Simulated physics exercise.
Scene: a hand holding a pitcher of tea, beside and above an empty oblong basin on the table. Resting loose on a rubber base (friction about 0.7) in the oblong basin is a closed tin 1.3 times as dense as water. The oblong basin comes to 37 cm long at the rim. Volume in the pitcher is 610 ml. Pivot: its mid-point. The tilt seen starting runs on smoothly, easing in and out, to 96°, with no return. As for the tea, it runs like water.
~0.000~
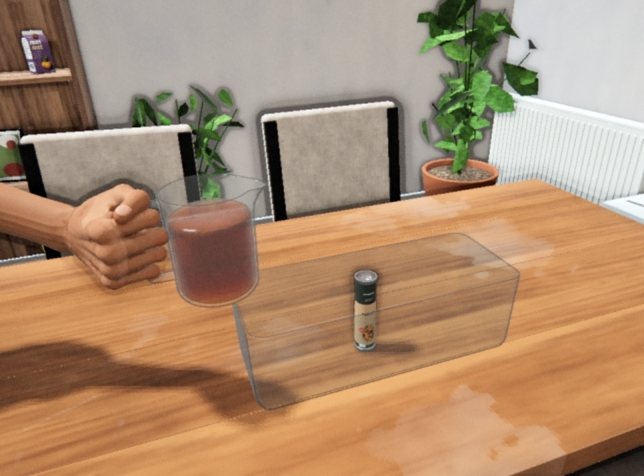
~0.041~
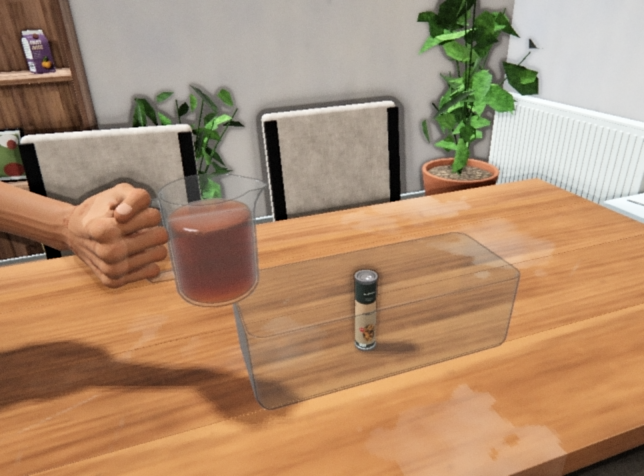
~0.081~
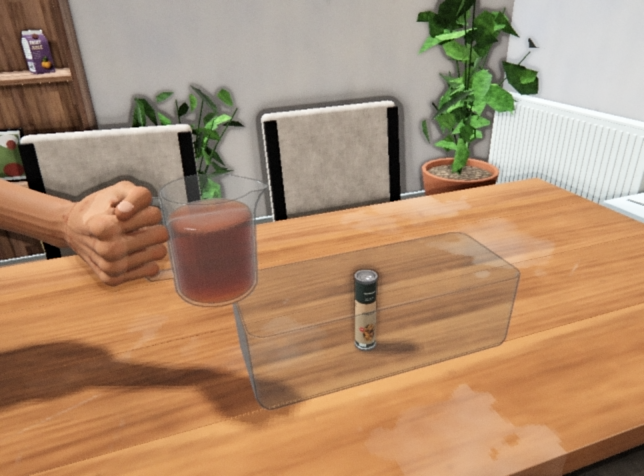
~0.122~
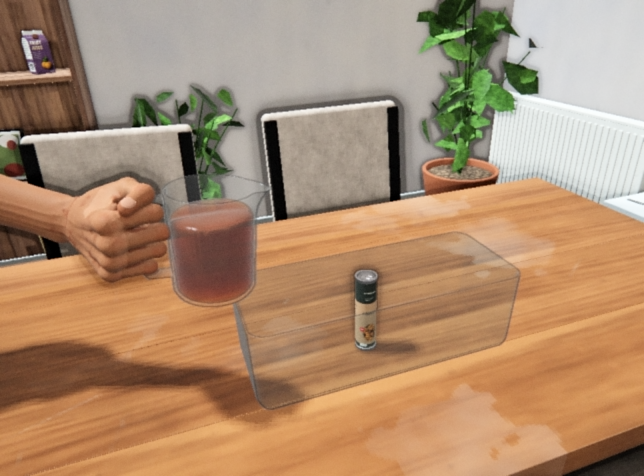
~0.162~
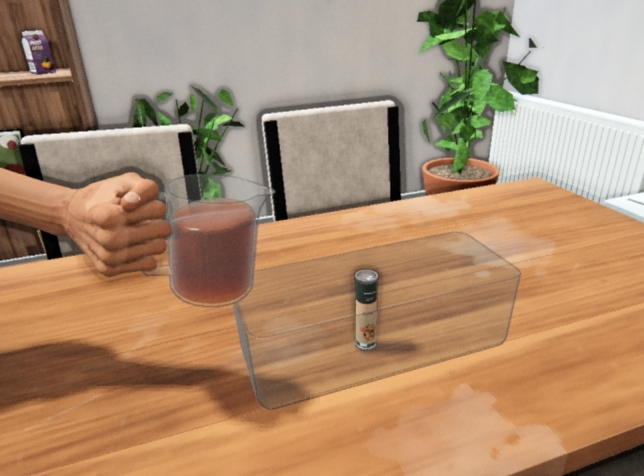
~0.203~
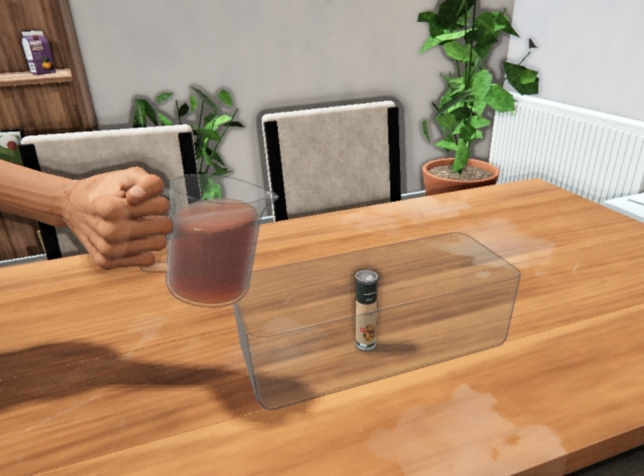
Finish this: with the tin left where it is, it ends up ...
It ends up standing.
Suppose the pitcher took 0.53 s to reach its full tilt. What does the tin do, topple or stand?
With that tilt, the tin stays on its base.
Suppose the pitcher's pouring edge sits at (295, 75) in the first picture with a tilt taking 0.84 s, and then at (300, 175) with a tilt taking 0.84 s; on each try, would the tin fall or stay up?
First it keeps standing; then it goes over.
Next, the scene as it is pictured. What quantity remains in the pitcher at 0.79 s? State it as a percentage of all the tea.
40 %.
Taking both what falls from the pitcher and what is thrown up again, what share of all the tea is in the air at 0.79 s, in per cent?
Close to 14 %.
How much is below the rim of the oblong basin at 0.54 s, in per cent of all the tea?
About 2%.
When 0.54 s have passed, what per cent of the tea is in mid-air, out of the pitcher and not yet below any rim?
10 %.
By 0.54 s the tilt is 69° and 87 per cent is still to pour; the tin stands where it began.
By 0.79 s the tilt is 95° and 39 per cent is still to pour; the tin stands where it began.
By 1.06 s the tilt is 96° and 11 per cent is still to pour; the tin stands where it began.
By 1.34 s the tilt is 96° and 2 per cent is still to pour; the tin stands where it began.
At rest the tin stands where it began.
